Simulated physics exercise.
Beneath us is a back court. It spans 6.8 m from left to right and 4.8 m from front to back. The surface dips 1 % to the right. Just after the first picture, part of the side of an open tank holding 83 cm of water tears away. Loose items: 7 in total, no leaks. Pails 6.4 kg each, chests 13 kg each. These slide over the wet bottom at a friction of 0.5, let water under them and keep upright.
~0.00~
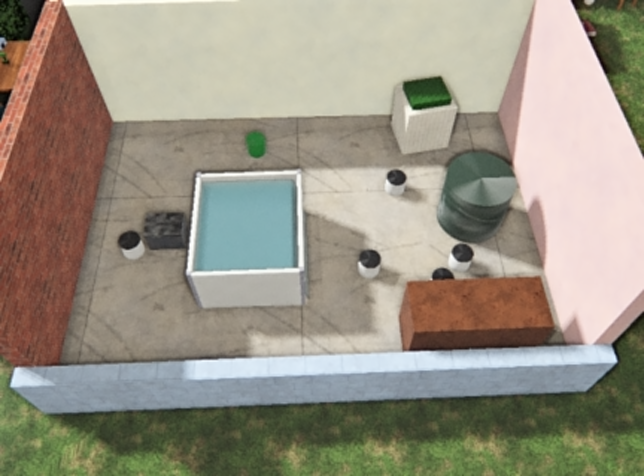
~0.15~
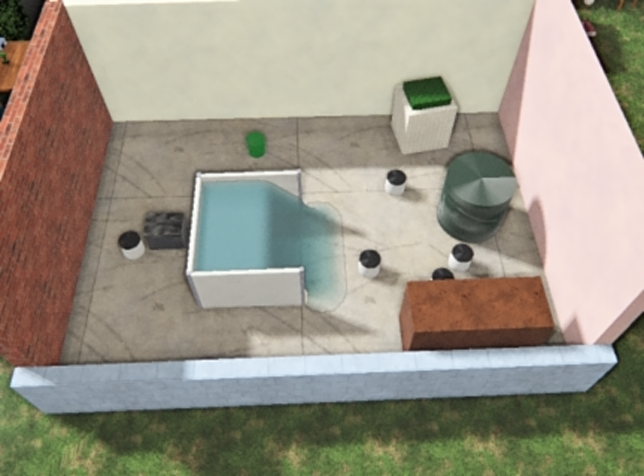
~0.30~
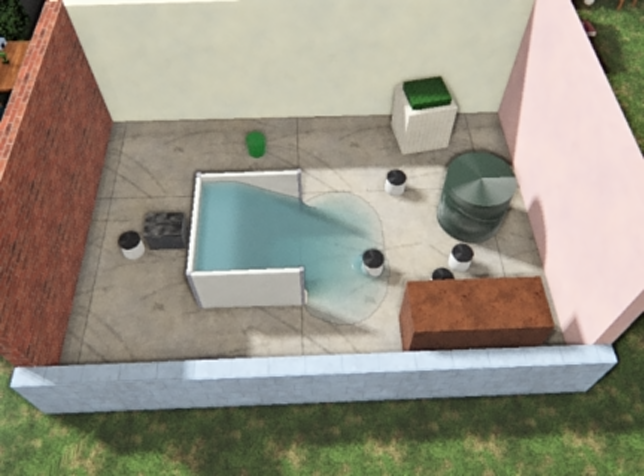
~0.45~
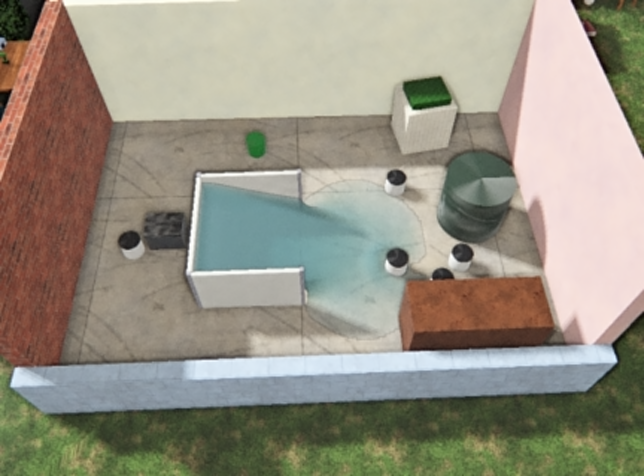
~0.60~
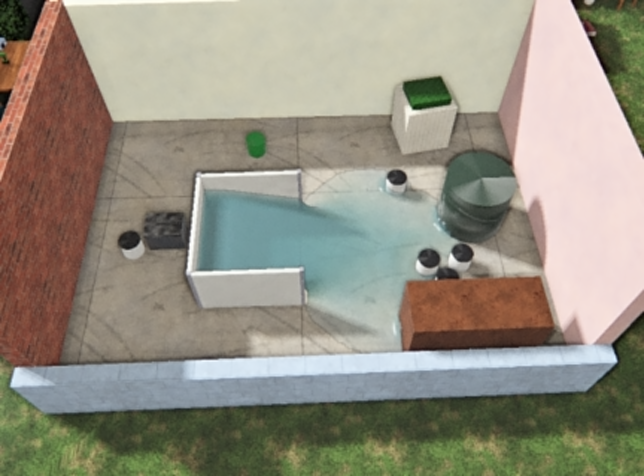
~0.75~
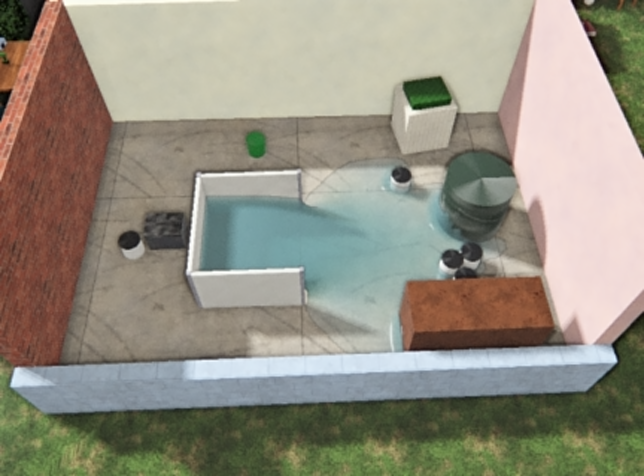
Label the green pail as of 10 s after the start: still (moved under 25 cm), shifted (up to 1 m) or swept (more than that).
Shifted.
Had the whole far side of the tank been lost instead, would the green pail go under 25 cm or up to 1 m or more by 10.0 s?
I'd expect the green pail to have ended up far off.
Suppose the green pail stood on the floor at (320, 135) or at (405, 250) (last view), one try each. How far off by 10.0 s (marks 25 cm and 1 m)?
Swept far; swept far.
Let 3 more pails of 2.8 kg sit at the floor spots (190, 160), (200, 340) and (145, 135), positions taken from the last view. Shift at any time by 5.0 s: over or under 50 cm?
From first to last: Does not reach it, surpasses it, does not reach it.
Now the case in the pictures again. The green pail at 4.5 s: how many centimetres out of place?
Some 10 cm from the start.
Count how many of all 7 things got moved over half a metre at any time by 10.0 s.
5 in all.
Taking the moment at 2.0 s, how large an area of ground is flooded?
16 m2.
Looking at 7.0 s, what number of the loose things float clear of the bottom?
The count is 4.
After 2.0 s the green pail is near (255, 139), 0.0 m from its start, aground; 4 afloat.
After 4.5 s the green pail is near (249, 140), 0.1 m from its start, aground; 4 afloat.
After 7.0 s the green pail is near (223, 147), 0.6 m from its start, aground; 4 afloat.
After 10.0 s the green pail is near (220, 147), 0.6 m from its start, aground; 2 afloat.
